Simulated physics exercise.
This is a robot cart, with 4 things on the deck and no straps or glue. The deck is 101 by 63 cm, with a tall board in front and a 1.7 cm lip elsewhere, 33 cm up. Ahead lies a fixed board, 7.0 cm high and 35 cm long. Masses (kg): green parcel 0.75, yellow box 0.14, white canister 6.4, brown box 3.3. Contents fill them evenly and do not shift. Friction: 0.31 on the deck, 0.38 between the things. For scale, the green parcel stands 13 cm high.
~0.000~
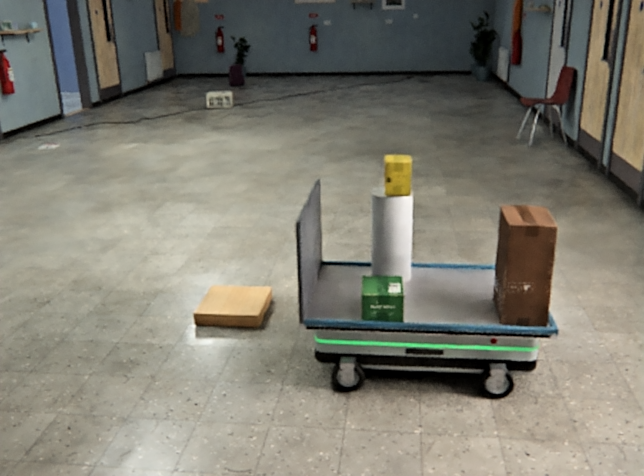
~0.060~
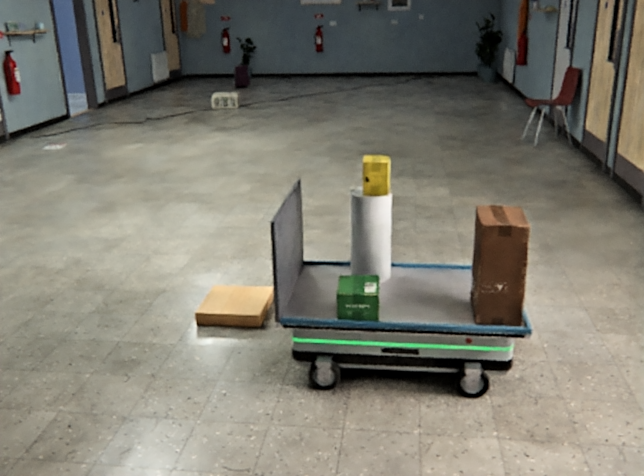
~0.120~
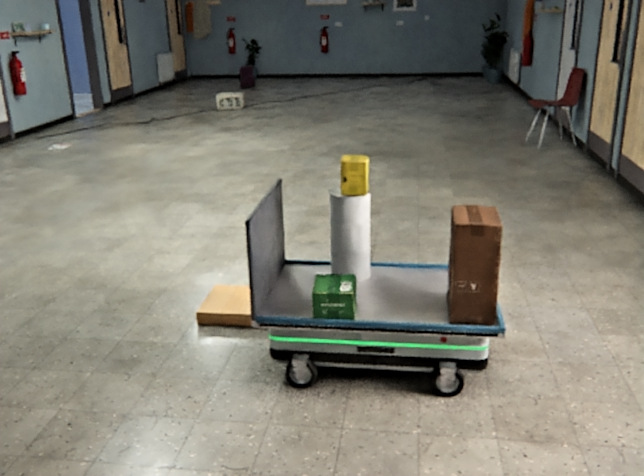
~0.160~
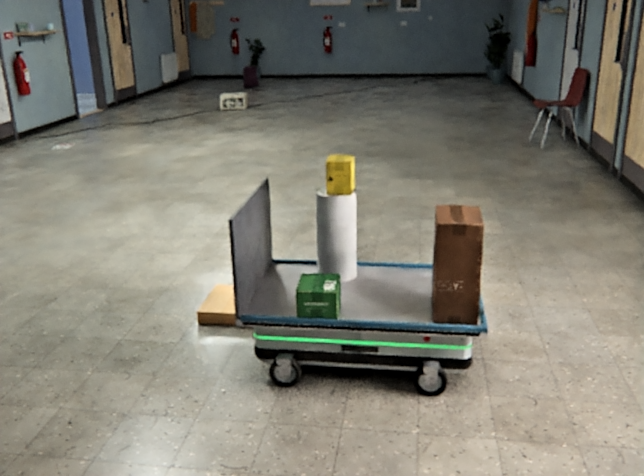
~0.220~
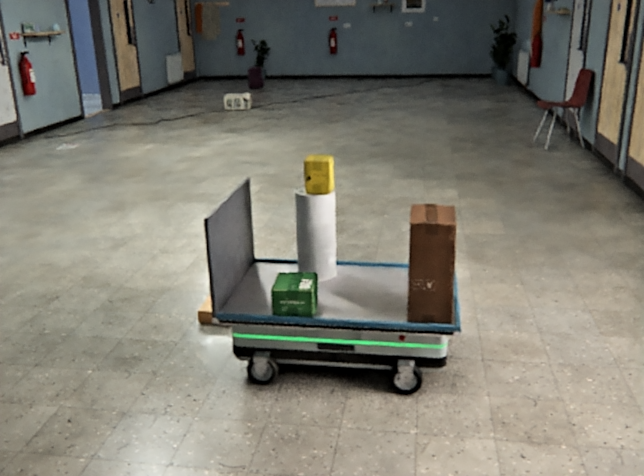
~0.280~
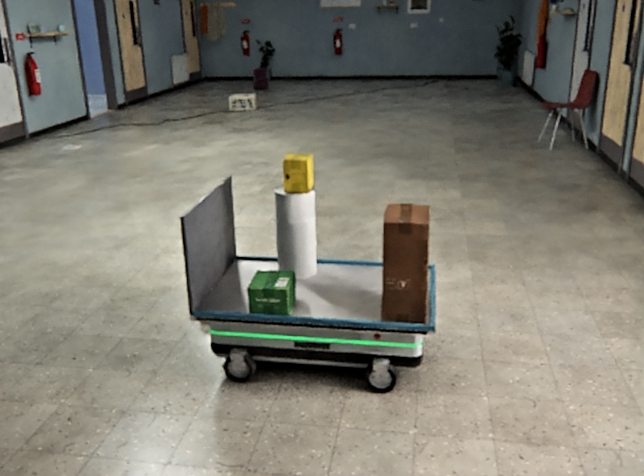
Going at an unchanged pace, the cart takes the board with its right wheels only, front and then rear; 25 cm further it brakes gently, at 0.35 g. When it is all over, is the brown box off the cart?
The brown box gets thrown off.
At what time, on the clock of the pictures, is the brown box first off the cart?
Near 0.9 s.
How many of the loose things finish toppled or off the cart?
In all, 3.
After 0.58 s, 99 cm covered; brown box 4° off upright near (289, 256); yellow box 39° off upright; white canister 39° off upright.
After 0.98 s, 167 cm covered; brown box now off the cart; yellow box on its side; white canister on its side.
After 1.38 s, 213 cm covered; yellow box now off the cart; white canister on its side.
In the end (2.1 s), off the cart, yellow box and brown box; toppled on the deck, white canister; the last one under 10 cm from the start.
